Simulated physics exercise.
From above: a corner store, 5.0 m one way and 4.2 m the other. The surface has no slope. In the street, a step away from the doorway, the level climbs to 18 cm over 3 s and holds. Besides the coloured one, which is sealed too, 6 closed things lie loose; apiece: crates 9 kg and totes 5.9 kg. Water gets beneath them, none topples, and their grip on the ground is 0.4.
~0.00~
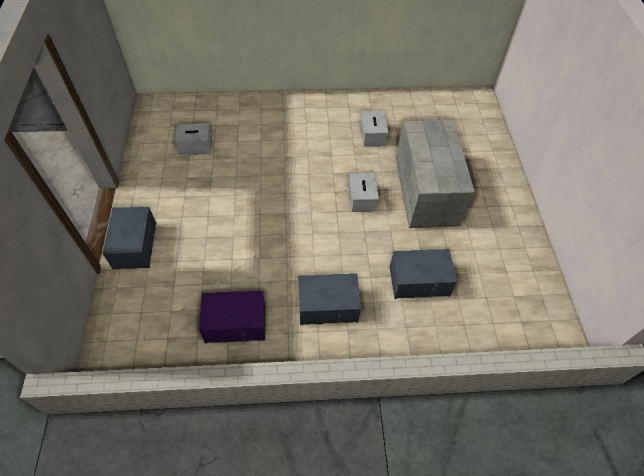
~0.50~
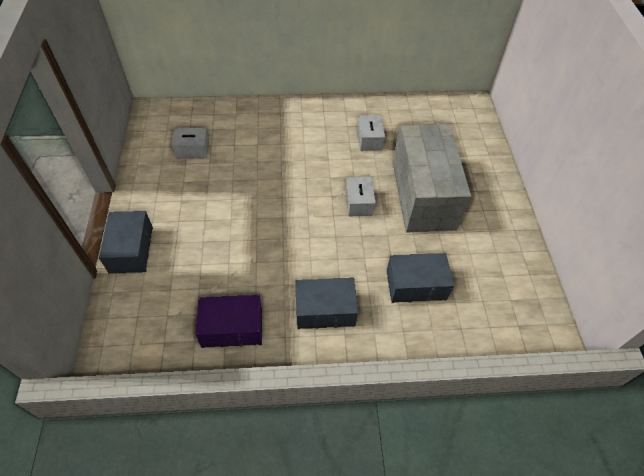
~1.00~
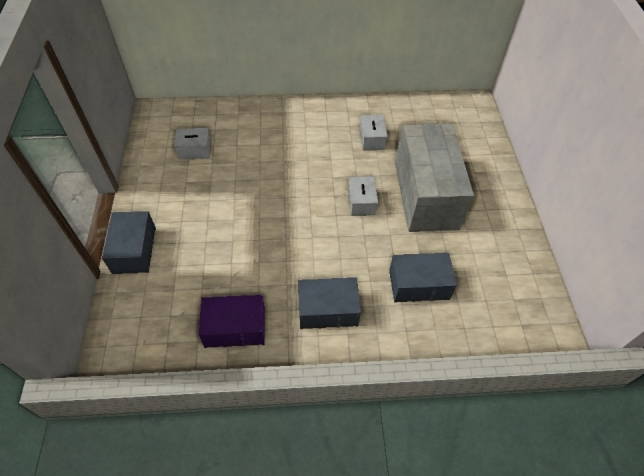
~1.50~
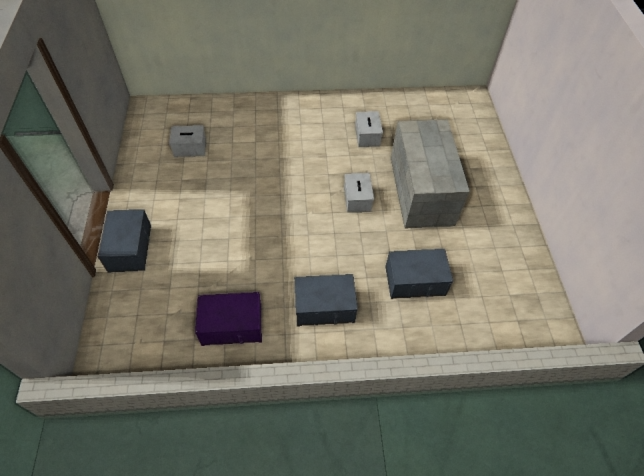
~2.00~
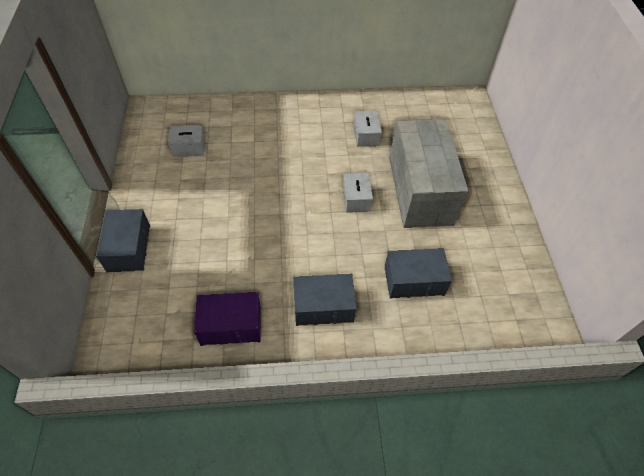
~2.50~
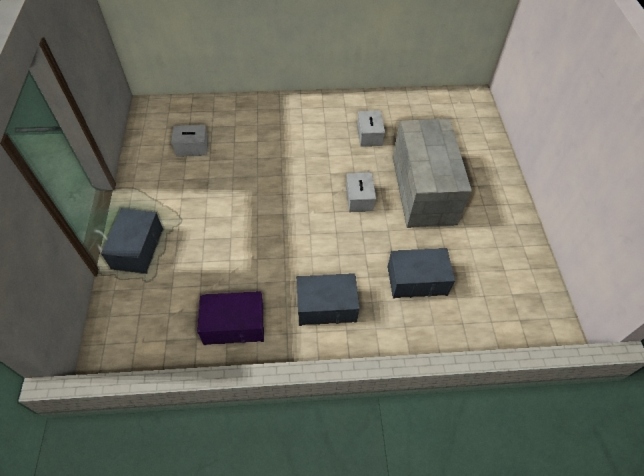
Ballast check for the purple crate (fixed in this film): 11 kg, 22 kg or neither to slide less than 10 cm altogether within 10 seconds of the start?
For it, only the higher weight holds it.
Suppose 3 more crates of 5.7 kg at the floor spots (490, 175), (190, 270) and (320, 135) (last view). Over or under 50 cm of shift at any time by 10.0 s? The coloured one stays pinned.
In turn: Less, past it, more.
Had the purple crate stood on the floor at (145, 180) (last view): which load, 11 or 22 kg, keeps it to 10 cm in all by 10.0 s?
It takes the larger.
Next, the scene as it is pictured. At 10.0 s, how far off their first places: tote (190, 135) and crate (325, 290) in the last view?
In turn: 0 cm, 80 cm.
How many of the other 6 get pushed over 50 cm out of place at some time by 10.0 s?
I count 5.
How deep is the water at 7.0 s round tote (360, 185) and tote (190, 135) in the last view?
Roughly 8 and 2 cm.
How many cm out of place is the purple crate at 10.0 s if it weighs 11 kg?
About 40 cm.
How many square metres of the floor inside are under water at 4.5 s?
Some 8.0 m2.
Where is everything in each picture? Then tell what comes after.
The purple crate at (232, 310) rests on the ground; water covers 0.0 m2; 0 of 7 have shifted, in the first picture.
The purple crate at (229, 314), on the bottom; 0.0 m2 under water; 0 of 7 have shifted, in the second picture.
The purple crate at (231, 314), on the bottom; water covers 0.0 m2; 0 of 7 have shifted, in the third picture.
The purple crate at (228, 312), on the bottom; water covers 0.0 m2; 0 of 7 have shifted, in the fourth picture.
The purple crate at (227, 312), on the bottom; 0.1 m2 under water; 0 of 7 have shifted, in the fifth picture.
The purple crate at (230, 311), on the bottom; water covers 0.4 m2; 1 of 7 have shifted, in the sixth picture.
After 3.5 s the purple crate would be 0 cm from its start with 11 kg and 0 cm from its start with 22 kg; 0 cm of water round it then.
After 4.5 s the purple crate would be 5 cm from its start with 11 kg and 1 cm from its start with 22 kg; 2 cm of water round it then.
After 7.0 s the purple crate would be 39 cm from its start with 11 kg and 1 cm from its start with 22 kg; 4 cm of water round it then.
After 10.0 s the purple crate would be 40 cm from its start with 11 kg and 1 cm from its start with 22 kg; 5 cm of water round it then.
